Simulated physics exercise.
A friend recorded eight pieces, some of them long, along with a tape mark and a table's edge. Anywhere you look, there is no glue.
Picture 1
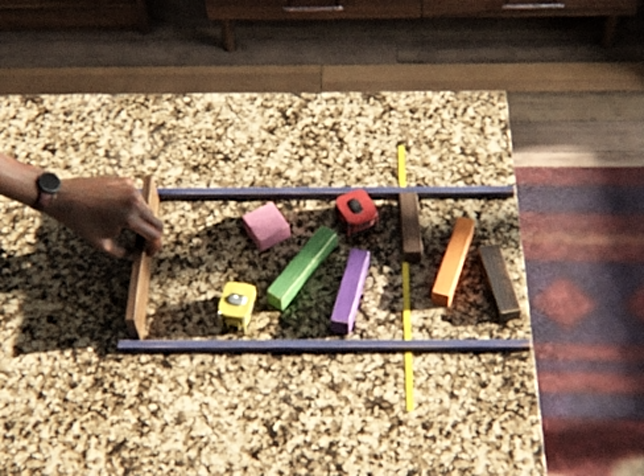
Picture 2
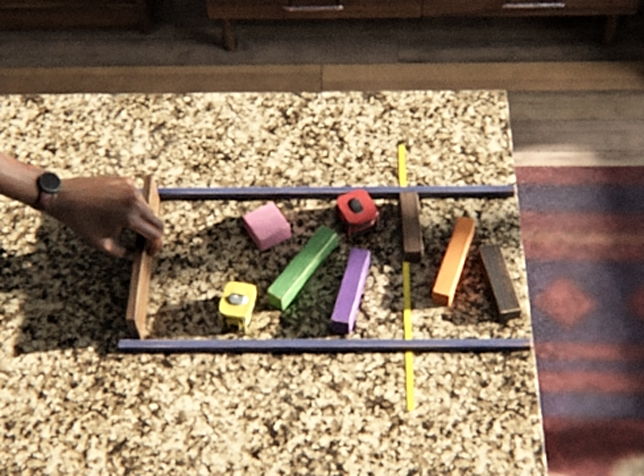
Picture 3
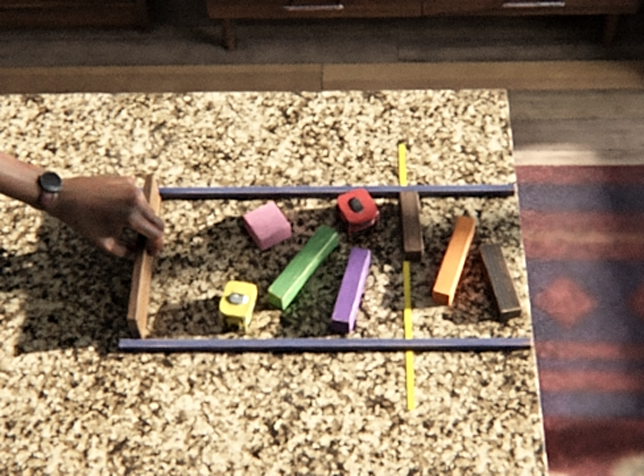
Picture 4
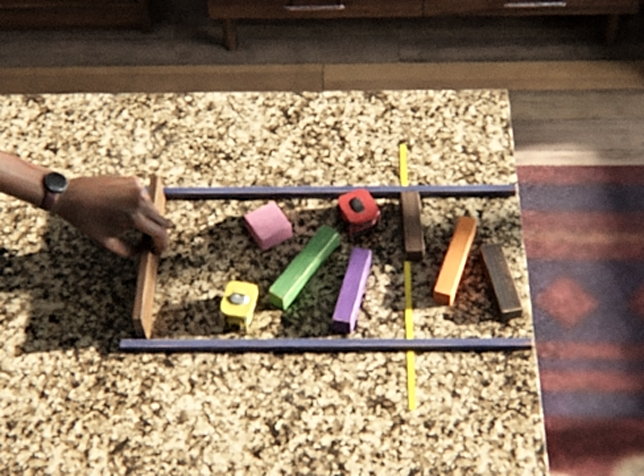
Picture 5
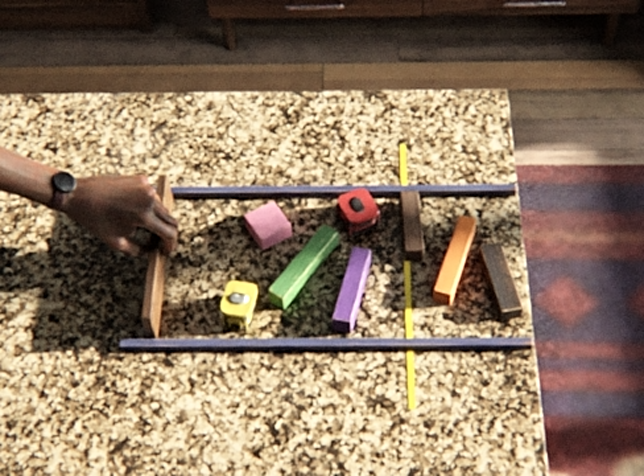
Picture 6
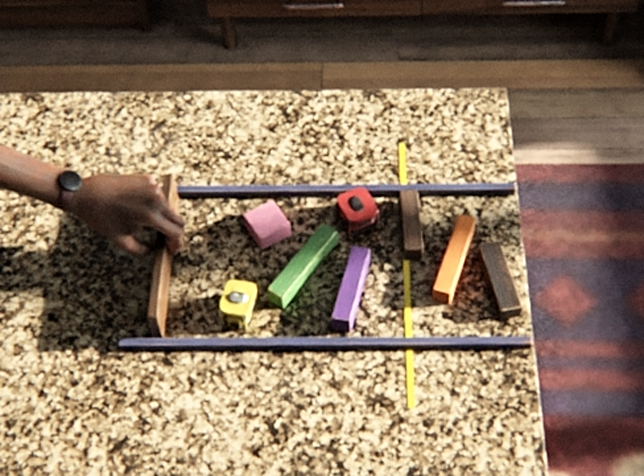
The video shows a hand wearing a dark watch holding a wooden board upright between two dark rails on a speckled tabletop, then sliding it slightly right toward scattered colored blocks, which stay still around a yellow line.
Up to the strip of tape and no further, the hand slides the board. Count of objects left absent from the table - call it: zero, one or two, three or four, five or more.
My call is zero.
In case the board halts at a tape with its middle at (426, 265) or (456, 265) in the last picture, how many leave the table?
Try by try, 0 and 2.
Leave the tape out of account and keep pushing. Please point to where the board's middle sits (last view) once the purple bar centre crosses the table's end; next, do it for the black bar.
First it's close to (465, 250), next close to (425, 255).
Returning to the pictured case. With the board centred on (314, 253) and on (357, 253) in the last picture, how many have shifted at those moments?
Counts: 5, 6.
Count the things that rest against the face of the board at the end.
Count: 3.
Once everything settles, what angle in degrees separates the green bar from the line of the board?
Roughly 5° out of line.
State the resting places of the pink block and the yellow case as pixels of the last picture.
Final positions - pink block around (422, 231), yellow case around (422, 305).
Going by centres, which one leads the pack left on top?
It would be the black bar.
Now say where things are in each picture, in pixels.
Black bar (499, 282); orange stick (453, 261); brown stick (410, 227); board (143, 256); tape (405, 268), in the first frame.
Orange stick (454, 261); red case (357, 213), in the second frame.
Brown stick (411, 226); yellow case (239, 306), in the third frame.
Black bar (501, 281); purple bar (352, 290), in the fourth frame.
Orange stick (455, 259); board (158, 255), in the fifth frame.
Black bar (500, 280); orange stick (454, 259); brown stick (411, 224); board (164, 254); tape (406, 265), in the sixth frame.
Early on, none off yet; black bar at rest near (500, 280); orange stick at rest near (454, 259); brown stick at rest near (411, 224).
A while later, none off yet; black bar at rest near (500, 280); orange stick at rest near (454, 259); brown stick at rest near (414, 224).
Finally, the number that fall off is zero.
